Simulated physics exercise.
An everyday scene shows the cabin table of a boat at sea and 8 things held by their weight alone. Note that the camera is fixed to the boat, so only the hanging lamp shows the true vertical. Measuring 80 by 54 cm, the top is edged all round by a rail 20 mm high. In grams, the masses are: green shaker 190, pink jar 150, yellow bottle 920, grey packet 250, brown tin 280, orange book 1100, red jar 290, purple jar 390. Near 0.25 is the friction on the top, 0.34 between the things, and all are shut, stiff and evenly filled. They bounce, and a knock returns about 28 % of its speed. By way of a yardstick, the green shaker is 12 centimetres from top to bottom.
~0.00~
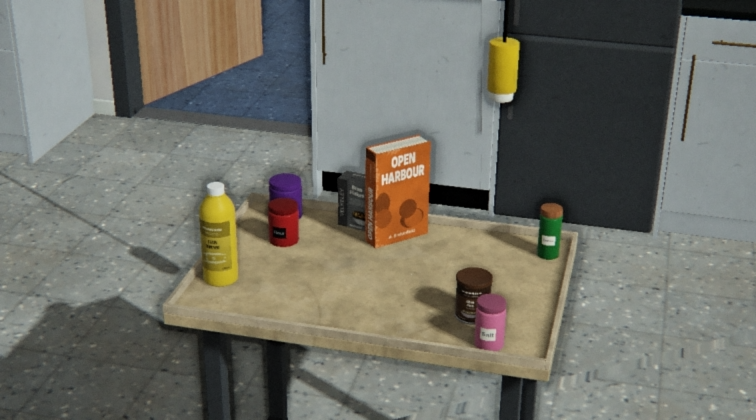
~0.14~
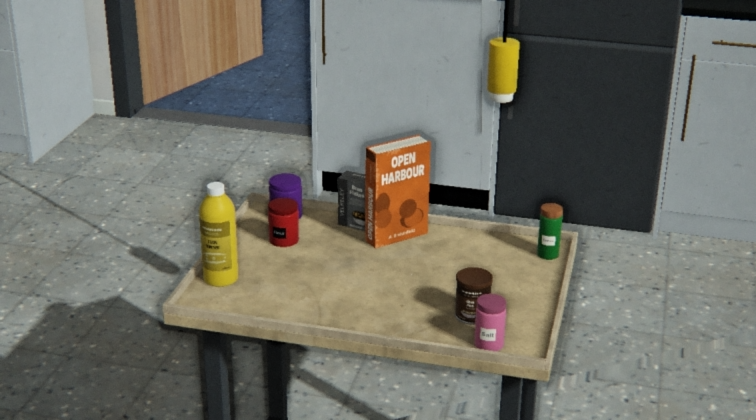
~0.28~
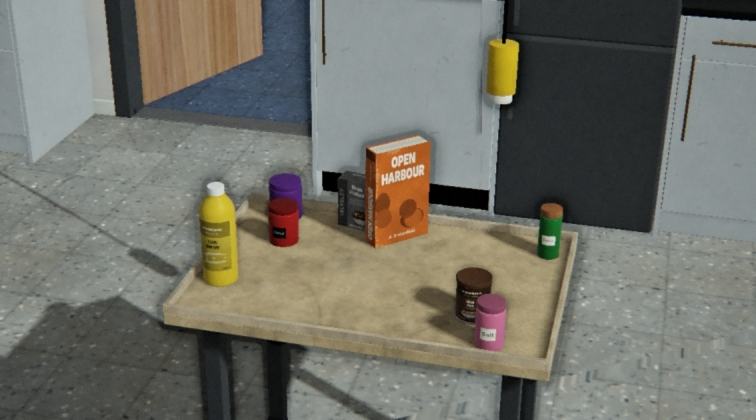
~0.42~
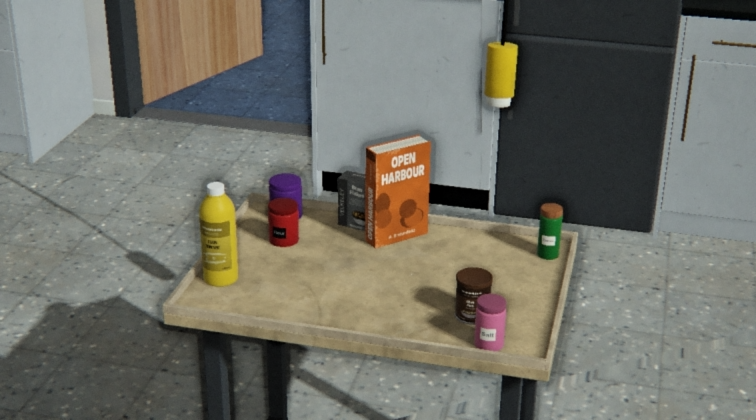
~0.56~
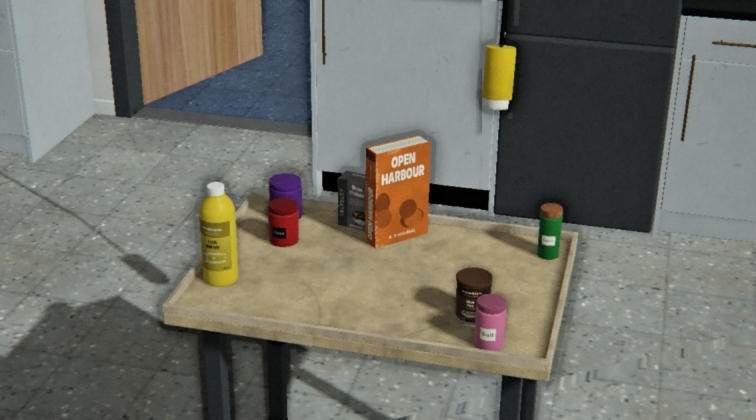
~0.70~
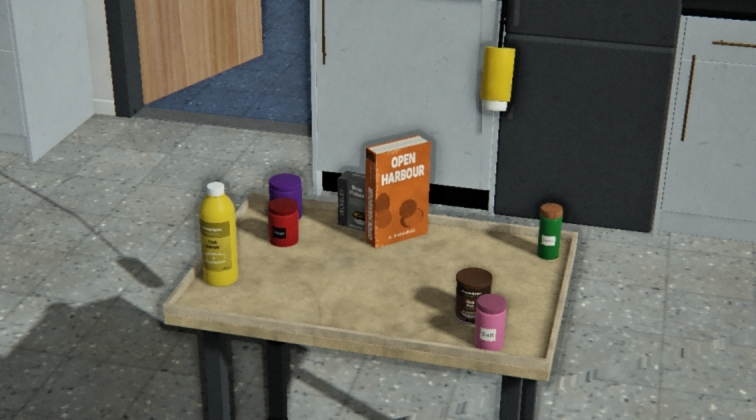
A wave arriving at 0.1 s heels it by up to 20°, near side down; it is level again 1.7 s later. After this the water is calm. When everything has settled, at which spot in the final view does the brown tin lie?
(456, 323).
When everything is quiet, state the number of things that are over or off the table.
The tally is 1.
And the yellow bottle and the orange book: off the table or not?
Once it settles, the yellow bottle has gone out of bounds; as for the orange book, it keeps within bounds.
Around 1.20 s, boat heeled 16°, near side down; brown tin shifted 9 cm near (462, 318); grey packet shifted 11 cm; green shaker shifted 11 cm.
Around 1.50 s, boat heeled 6°, near side down; yellow bottle now off the table; brown tin shifted 11 cm near (456, 323); green shaker shifted 22 cm.
Finally (2.3 s), off the table, yellow bottle; not toppled but over 5 cm from the start, green shaker, grey packet, brown tin, orange book, red jar and purple jar; pink jar still in place (within 5 cm). Final places as that camera would see them, brown tin near (456, 323).
